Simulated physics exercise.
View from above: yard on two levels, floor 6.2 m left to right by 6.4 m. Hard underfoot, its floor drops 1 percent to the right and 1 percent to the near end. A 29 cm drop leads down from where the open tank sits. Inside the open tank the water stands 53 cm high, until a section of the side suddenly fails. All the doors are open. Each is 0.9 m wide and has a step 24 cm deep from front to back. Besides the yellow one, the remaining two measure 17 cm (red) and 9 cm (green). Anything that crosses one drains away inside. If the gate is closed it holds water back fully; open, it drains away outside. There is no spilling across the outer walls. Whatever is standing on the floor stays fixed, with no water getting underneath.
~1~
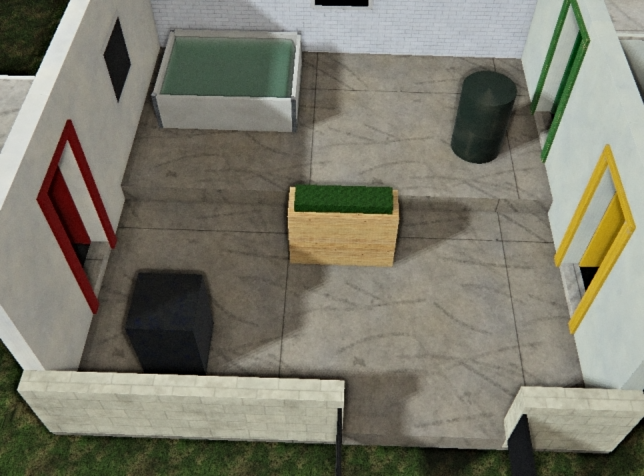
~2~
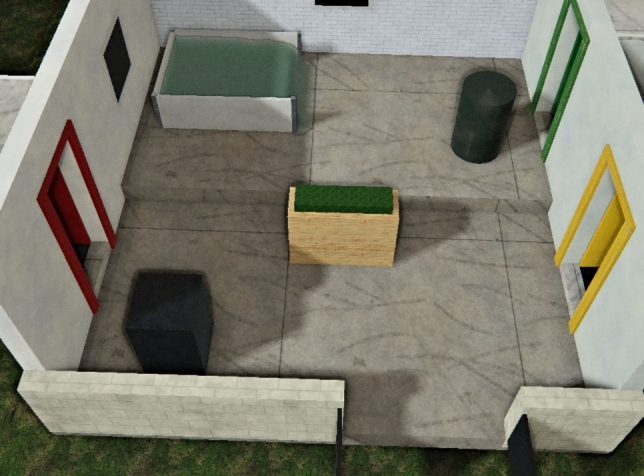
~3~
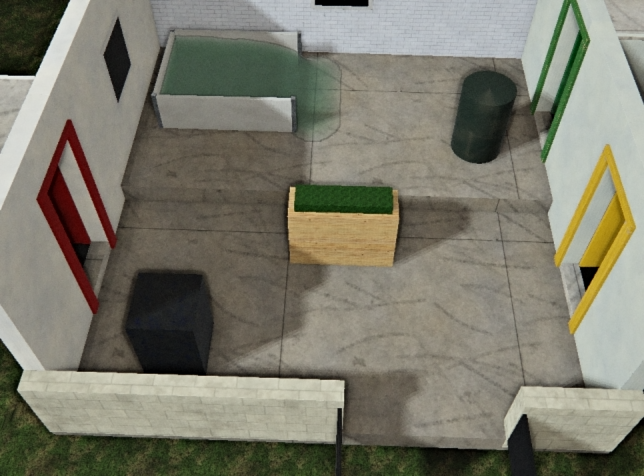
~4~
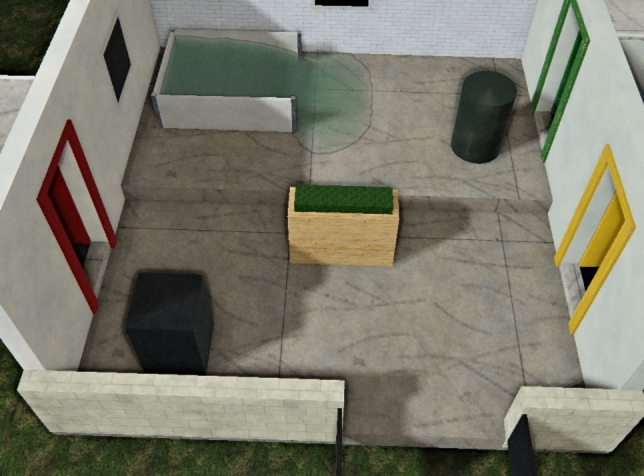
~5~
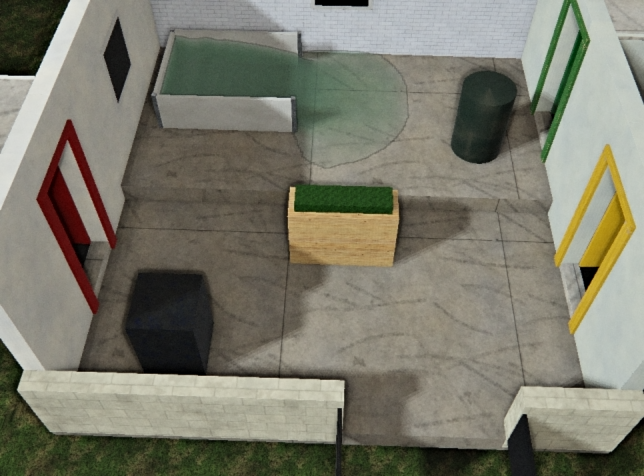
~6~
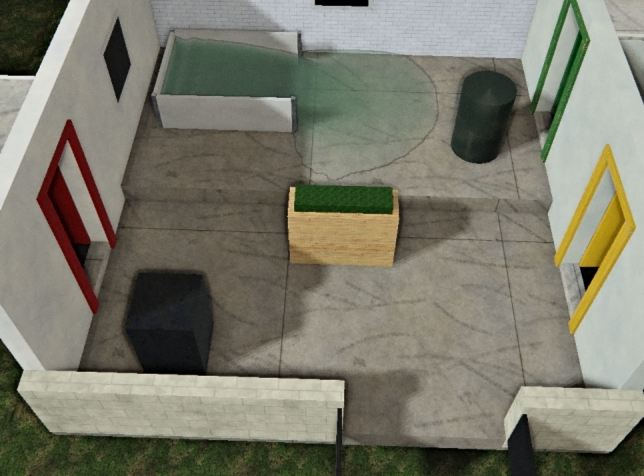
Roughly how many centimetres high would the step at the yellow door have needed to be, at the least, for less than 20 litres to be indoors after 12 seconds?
At least 7 cm or so.
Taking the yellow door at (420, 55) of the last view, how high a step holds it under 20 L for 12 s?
Roughly 7.5 cm.
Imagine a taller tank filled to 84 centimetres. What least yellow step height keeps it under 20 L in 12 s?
A step of about 12.0 cm does it.
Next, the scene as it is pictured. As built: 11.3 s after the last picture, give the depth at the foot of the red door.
About 2.5 cm.
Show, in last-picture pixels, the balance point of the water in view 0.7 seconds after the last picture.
Centre of the water: Approx. (303, 98) px.
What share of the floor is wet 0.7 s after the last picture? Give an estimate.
Some 25 in a hundred.
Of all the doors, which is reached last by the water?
The last one is the red door.
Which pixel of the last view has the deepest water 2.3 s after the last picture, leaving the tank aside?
At about pixel (520, 68).
Then, 0.7 s after the last picture water covers 25 % of the floor, deepest (22 cm) near (303, 112); it has not reached the yellow door.
Then, 2.3 s after the last picture water covers 40 % of the floor, deepest (30 cm) near (520, 68); 12 cm at the yellow door, 0 litres in over its 10 cm step.
Then, 11.3 s after the last picture water covers 85 % of the floor, deepest (9 cm) near (572, 422); 7 cm at the yellow door, 4 litres in over its 10 cm step.
At the yellow door as built, the water peaked near 12 cm, 3.5 s after the last picture.
Run again over the same 12 s with other heights there, 34 litres in over 6 cm, 13 litres over 8 cm. The limit of 20 litres is kept from about 7 cm up.
